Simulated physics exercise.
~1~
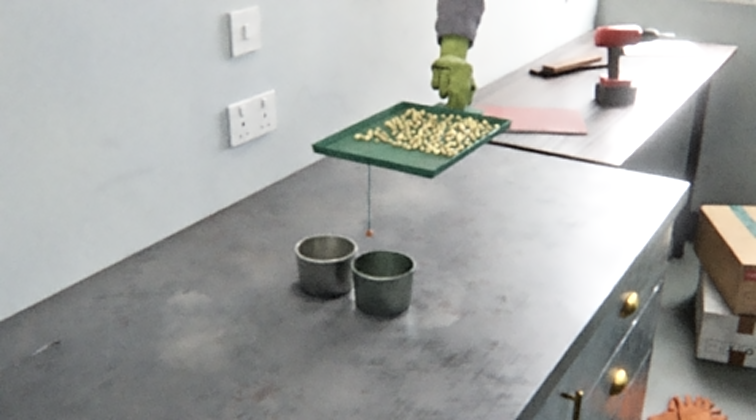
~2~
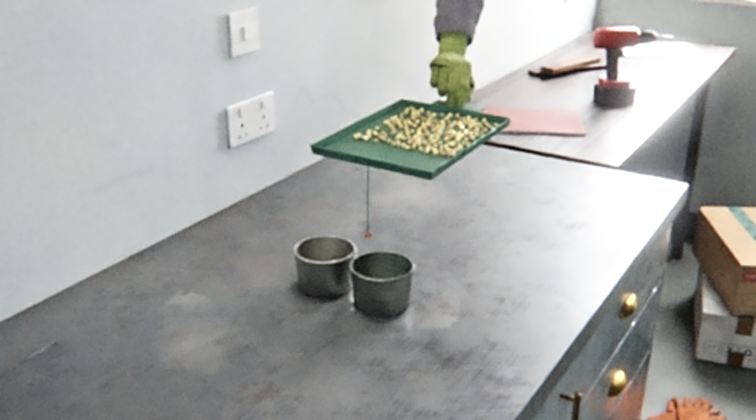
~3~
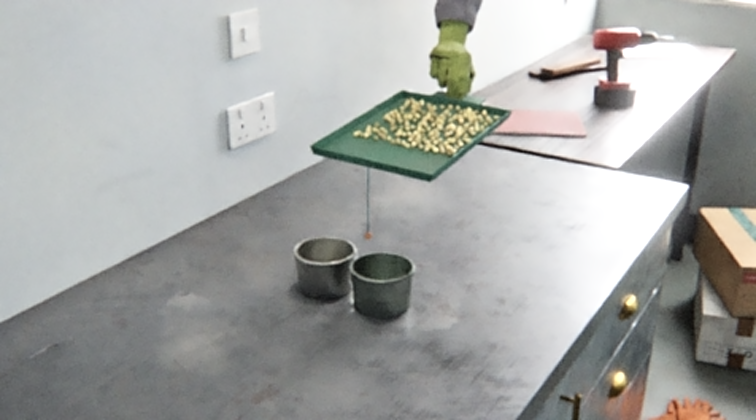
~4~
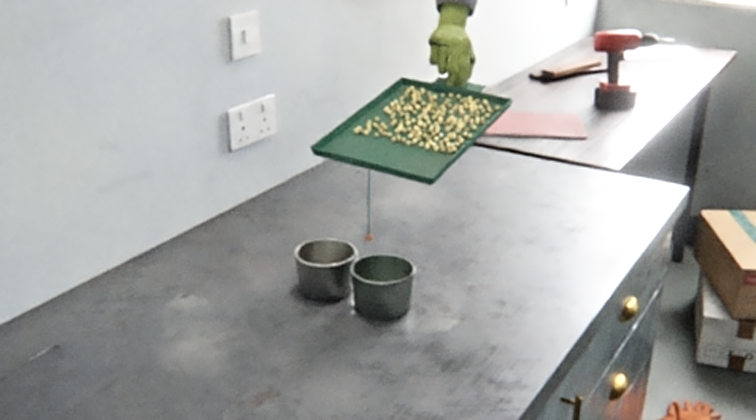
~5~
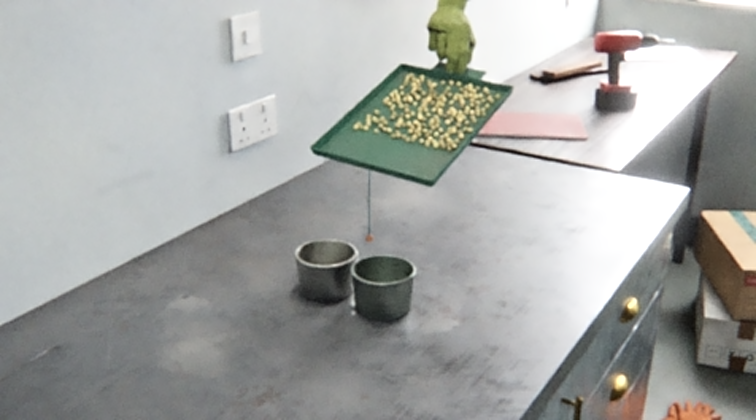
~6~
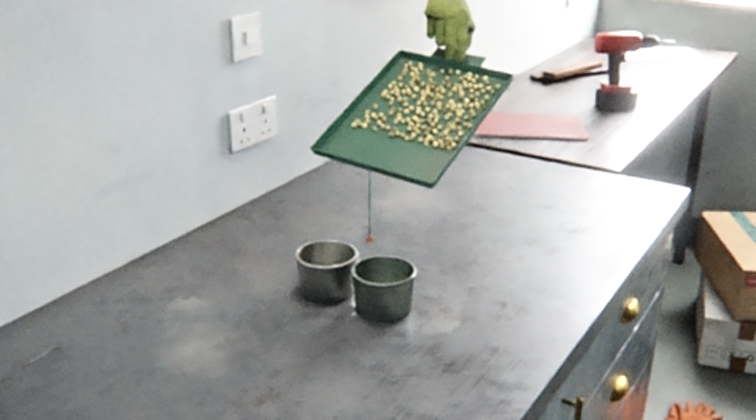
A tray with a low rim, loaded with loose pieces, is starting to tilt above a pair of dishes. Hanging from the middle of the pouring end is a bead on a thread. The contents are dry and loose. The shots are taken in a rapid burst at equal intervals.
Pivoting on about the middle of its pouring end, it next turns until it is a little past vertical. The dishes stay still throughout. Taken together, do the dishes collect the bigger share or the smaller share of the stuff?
The bigger share.
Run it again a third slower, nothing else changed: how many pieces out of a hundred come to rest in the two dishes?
Close to 70 in a hundred.
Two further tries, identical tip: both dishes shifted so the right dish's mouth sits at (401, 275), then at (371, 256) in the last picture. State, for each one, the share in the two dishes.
Trial 1 near 80 percent, trial 2 near 30 percent.
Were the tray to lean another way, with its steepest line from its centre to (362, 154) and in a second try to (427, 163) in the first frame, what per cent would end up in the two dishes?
50 and 20 per cent, in that order.
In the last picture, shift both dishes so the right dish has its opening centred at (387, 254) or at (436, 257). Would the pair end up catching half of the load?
Placing 1: A minority of it. Placing 2: A minority of it.
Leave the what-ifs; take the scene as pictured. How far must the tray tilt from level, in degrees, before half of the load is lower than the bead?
At roughly 85°.
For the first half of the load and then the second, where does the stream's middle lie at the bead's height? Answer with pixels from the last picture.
Close to (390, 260), then close to (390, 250).
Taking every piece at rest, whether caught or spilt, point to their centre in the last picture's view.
Somewhere close to (386, 305) in the last picture.
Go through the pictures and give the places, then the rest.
The first picture shows corners of the pouring end at (314, 144) and (432, 169), level; middle of the load at (434, 131), soya beans; left dish at (309, 274); right dish at (367, 292); bead on its thread at (369, 233).
The second picture shows corners of the pouring end at (313, 145) and (431, 171), level; middle of the load at (433, 130).
The third picture shows corners of the pouring end at (312, 146) and (431, 173), tipped barely, lowest at the right corner; middle of the load at (433, 125).
The fourth picture shows corners of the pouring end at (313, 147) and (431, 177), tipped a little, lowest at the right corner; middle of the load at (434, 118).
The fifth picture shows corners of the pouring end at (313, 147) and (431, 179), tipped clearly, lowest at the right corner; middle of the load at (434, 110).
The sixth picture shows corners of the pouring end at (313, 147) and (432, 182), tipped clearly, lowest at the right corner; middle of the load at (433, 103); left dish at (310, 280); right dish at (367, 298).
Soon after the last picture, tray tipped steeply; about half on the tray; a small part in the right dish; a stray few in the left dish; about a third in the air.
A little later, tray tipped past a quarter turn; about a quarter on the tray; about a third in the right dish; a stray few in the left dish; about a quarter outside both; a small part in the air.
Later still, tray tipped past a quarter turn; about half in the right dish; a small part in the left dish; about a third outside both.
At rest, tray tipped past a quarter turn; about half in the right dish; a small part in the left dish; about a third outside both.
